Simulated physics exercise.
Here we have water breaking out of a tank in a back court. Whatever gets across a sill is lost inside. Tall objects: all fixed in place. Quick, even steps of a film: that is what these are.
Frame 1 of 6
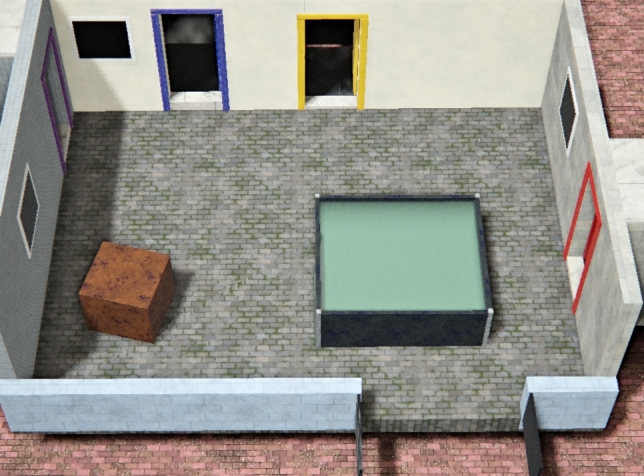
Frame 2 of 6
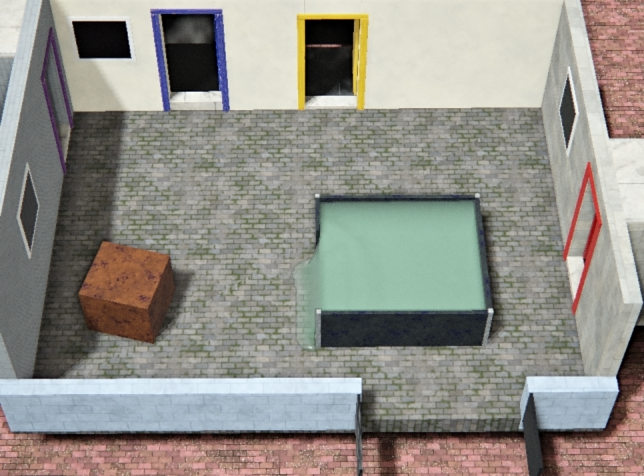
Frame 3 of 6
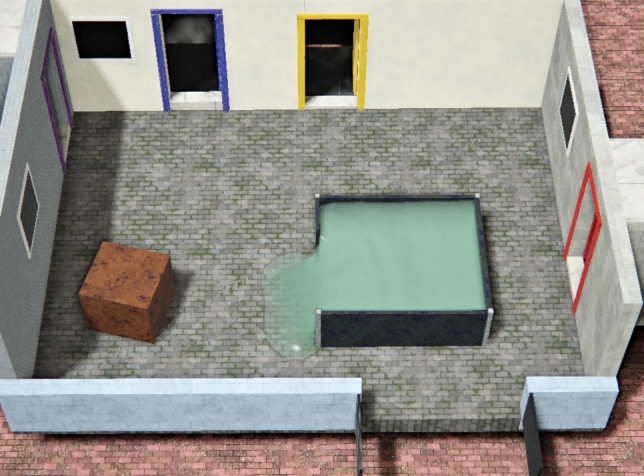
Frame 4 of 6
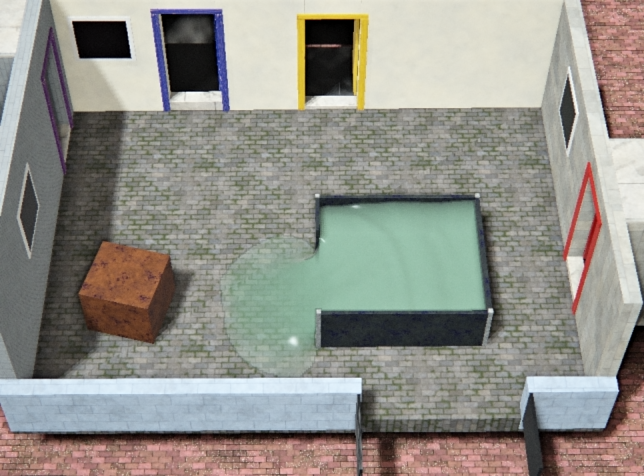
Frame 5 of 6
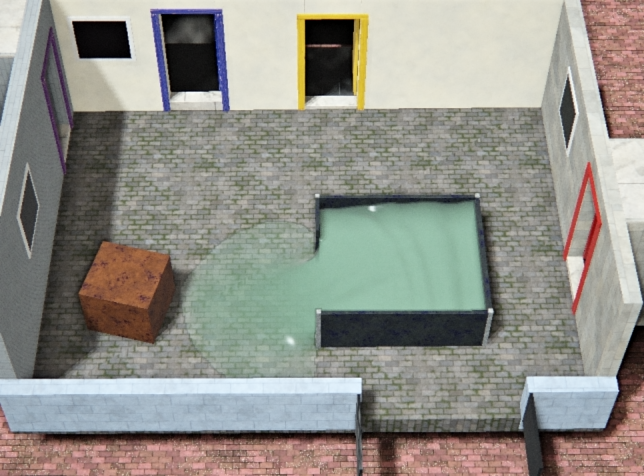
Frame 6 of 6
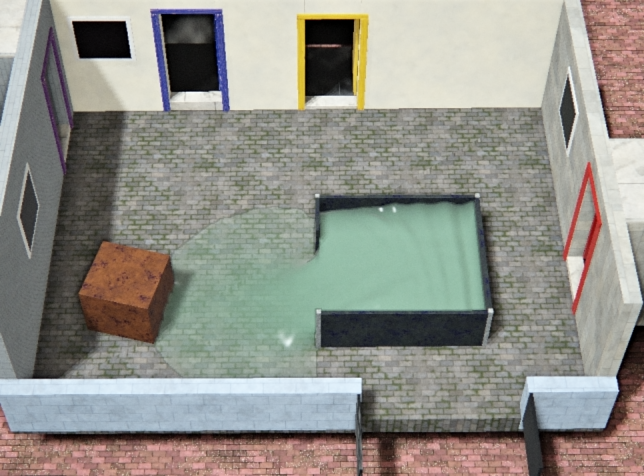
Pale green water lies still in a dark-walled tank, then pours from a gap in its left side and fans leftward across the grey brick court, seen from high above by a still camera. A rust-brown block sits at left, with blue and yellow doorways behind and a red one at right. The thin, rounded sheet widens until it reaches the block, while the tank's surface ripples.
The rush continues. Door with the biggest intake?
Purple.
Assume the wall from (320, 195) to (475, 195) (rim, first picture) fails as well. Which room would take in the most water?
Most of it gets in at the one in yellow.
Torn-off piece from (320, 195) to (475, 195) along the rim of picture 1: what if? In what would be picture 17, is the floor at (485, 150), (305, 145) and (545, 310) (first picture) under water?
The first spot is soaked through, the second is soaked through and the third is left untouched.
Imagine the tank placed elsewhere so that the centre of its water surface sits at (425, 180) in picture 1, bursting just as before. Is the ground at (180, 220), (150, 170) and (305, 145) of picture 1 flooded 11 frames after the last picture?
In the order given: Wetted, wetted and not reached.
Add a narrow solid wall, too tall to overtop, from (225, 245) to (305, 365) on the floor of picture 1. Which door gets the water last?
Answer: The one in red.
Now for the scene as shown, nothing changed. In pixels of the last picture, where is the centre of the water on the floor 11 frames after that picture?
At about (274, 302).
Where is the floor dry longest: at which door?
My pick is the door marked red.
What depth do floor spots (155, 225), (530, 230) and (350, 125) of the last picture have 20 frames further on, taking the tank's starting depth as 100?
Readings in sequence: 16, 0, 0 percent.
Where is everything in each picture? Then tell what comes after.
Still water in the tank at (401, 255), in the first picture.
Water pours out at (320, 291) and has run to (313, 348), in the second picture.
The front is at (274, 264), out from the gap at (320, 293), in the third picture.
The front is at (227, 280), out from the gap at (320, 295), in the fourth picture.
The front is at (188, 287), out from the gap at (320, 295), in the fifth picture.
The front is at a hidden place, out from the gap at (320, 295), in the sixth picture.
A moment on, water covers 30 % of the floor; blue door not reached, yellow door not reached, red door not reached, purple door not reached.
Next, water covers 35 % of the floor; blue door not reached, yellow door not reached, red door not reached, purple door wet at the sill, nothing in.
Then, water covers 45 % of the floor; blue door wet at the sill, nothing in, yellow door not reached, red door not reached, purple door a trickle in.
Later, water covers 80 % of the floor; blue door a trickle in, yellow door wet at the sill, nothing in, red door not reached, purple door a lot in.
In the end, water covers 100 % of the floor; blue door a trickle in, yellow door wet at the sill, nothing in, red door wet at the sill, nothing in, purple door a lot in; the purple door has let in the most.
